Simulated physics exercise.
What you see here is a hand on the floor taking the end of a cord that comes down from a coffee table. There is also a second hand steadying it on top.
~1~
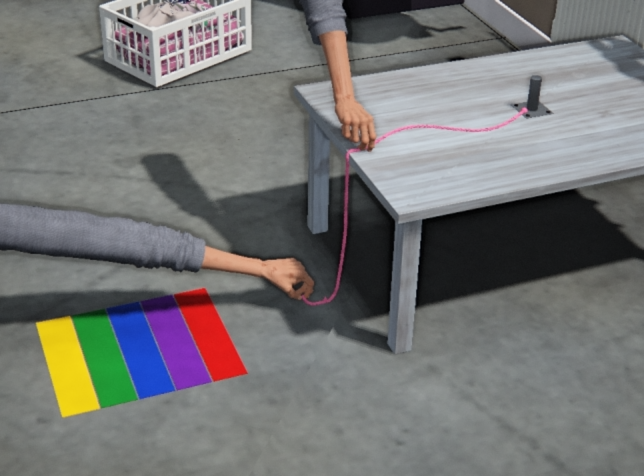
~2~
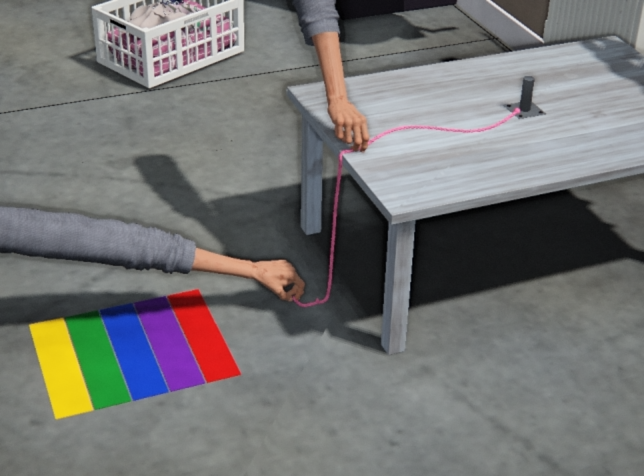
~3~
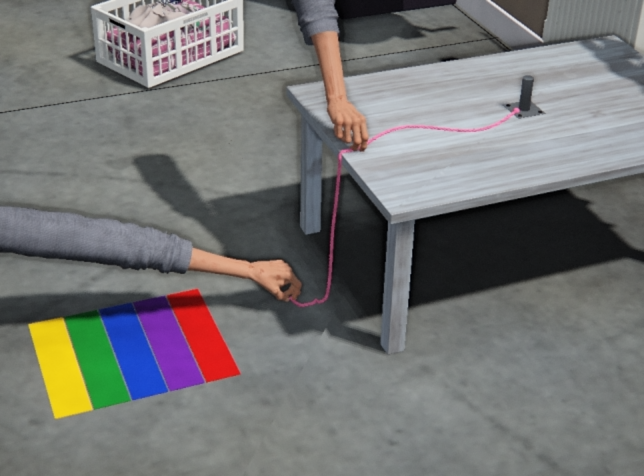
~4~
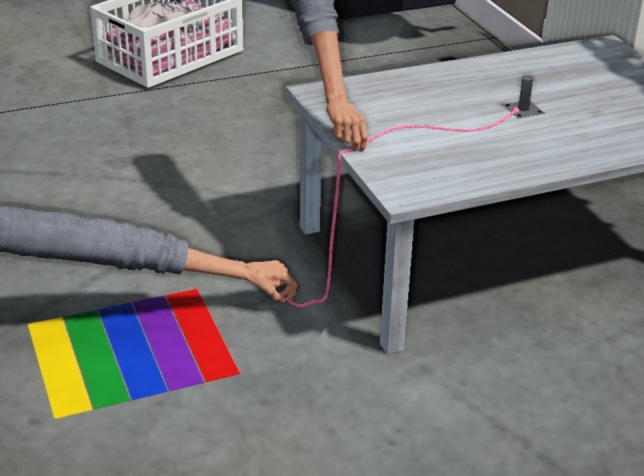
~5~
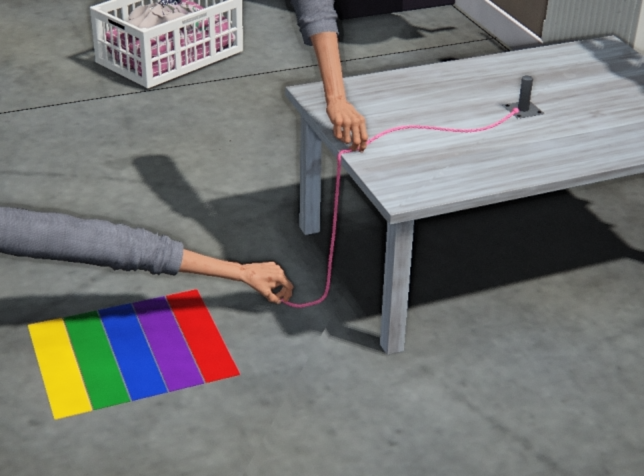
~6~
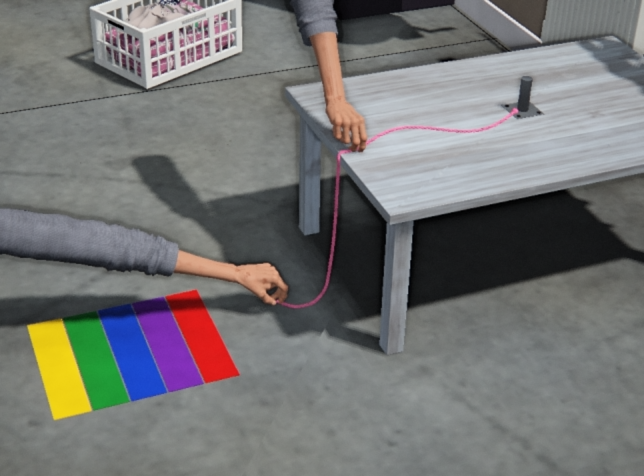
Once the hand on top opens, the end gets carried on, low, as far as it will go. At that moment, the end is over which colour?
Over purple.
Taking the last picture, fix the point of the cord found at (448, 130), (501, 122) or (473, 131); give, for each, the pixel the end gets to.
(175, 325), (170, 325), (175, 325).
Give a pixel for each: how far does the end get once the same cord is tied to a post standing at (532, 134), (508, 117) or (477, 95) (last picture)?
Near (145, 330), (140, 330) and (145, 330).
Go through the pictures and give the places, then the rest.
In the first picture, end (303, 296); red (223, 361); purple (187, 369); blue (151, 377); green (114, 386); yellow (76, 395).
In the second picture, end (294, 297); cord through (503, 122) (441, 129) (380, 136) (340, 169) (334, 229) (329, 288).
In the third picture, end (290, 298).
In the fourth picture, end (286, 298); cord through (502, 121) (439, 129) (379, 136) (339, 169) (333, 228) (328, 288).
In the fifth picture, end (282, 300).
In the sixth picture, end (277, 301); cord through (501, 122) (439, 129) (378, 137) (338, 170) (335, 229) (325, 289).
Soon after, end near (232, 311); short of the strips.
Then, end near (191, 320); over red.
At full stretch, end near (167, 326); over purple. The purple one.
